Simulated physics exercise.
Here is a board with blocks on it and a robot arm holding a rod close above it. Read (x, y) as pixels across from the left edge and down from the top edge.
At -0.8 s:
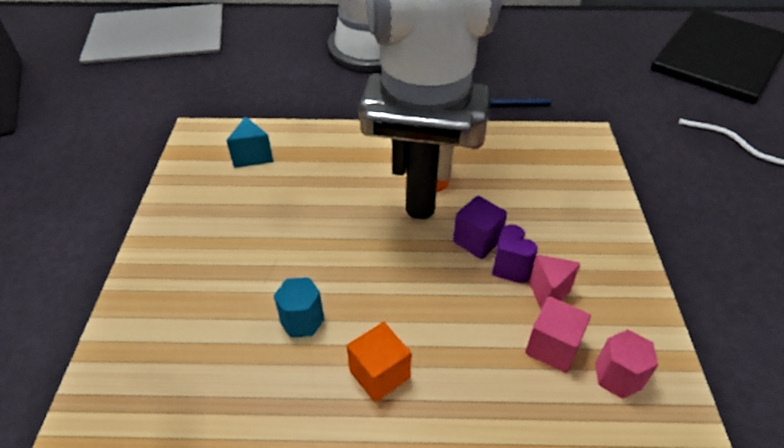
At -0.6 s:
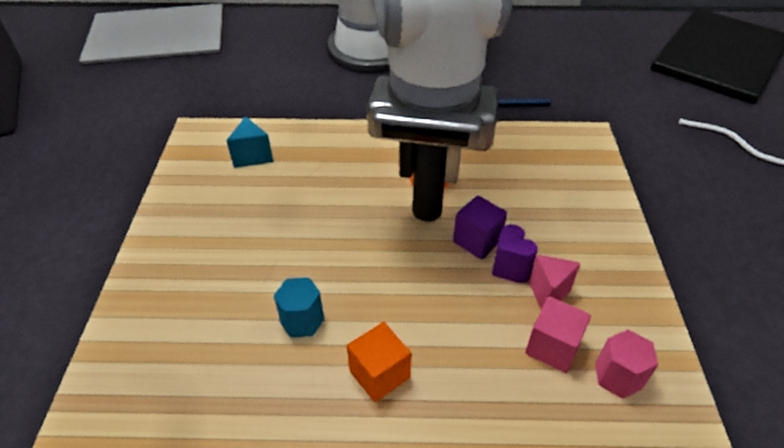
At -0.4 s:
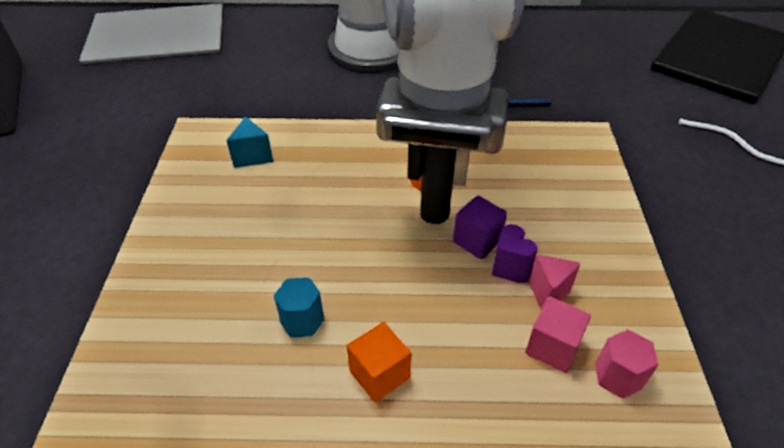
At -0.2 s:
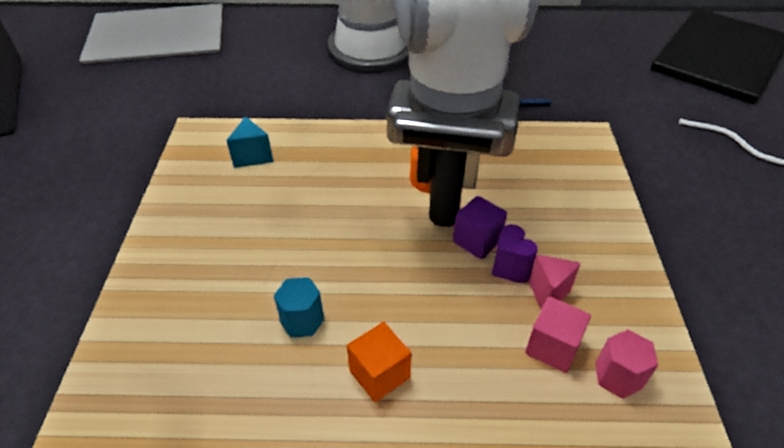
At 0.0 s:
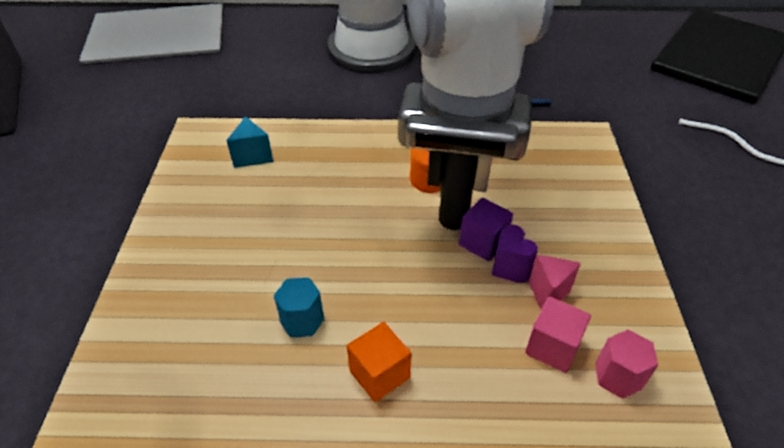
On a striped wooden board scattered with colored blocks, a robot arm moved its black rod slowly to the right, then nudged the purple cube slightly right while the other blocks stayed put.
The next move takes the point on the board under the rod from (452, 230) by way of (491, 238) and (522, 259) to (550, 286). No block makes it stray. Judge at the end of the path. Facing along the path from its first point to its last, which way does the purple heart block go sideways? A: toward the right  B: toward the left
A
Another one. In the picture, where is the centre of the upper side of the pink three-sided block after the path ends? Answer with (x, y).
Its top middle: (586, 304).
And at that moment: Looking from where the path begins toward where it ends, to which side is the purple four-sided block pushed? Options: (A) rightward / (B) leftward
It's B.
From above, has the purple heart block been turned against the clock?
No, that is not what happens.
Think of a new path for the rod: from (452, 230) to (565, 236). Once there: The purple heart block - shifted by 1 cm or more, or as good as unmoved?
The purple heart block changes place.
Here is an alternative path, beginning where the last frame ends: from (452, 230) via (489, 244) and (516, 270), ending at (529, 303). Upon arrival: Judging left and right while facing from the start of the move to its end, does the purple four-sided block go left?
The answer is yes.
What follows on the original path. One third of the way, rod (493, 228); purple four-sided block (530, 222); purple heart block (543, 254), turned 70° clockwise; pink three-sided block (565, 278), turned 40° anticlockwise.
Two thirds of the way, rod (525, 248); purple four-sided block (566, 231), turned 35° anticlockwise; purple heart block (546, 258), turned 85° clockwise; pink three-sided block (566, 280), turned 45° anticlockwise.
At the end, rod (553, 276); purple four-sided block (579, 235), turned 65° anticlockwise; purple heart block (554, 285), turned 90° clockwise; pink three-sided block (586, 304), turned 50° anticlockwise; pink four-sided block (564, 328).
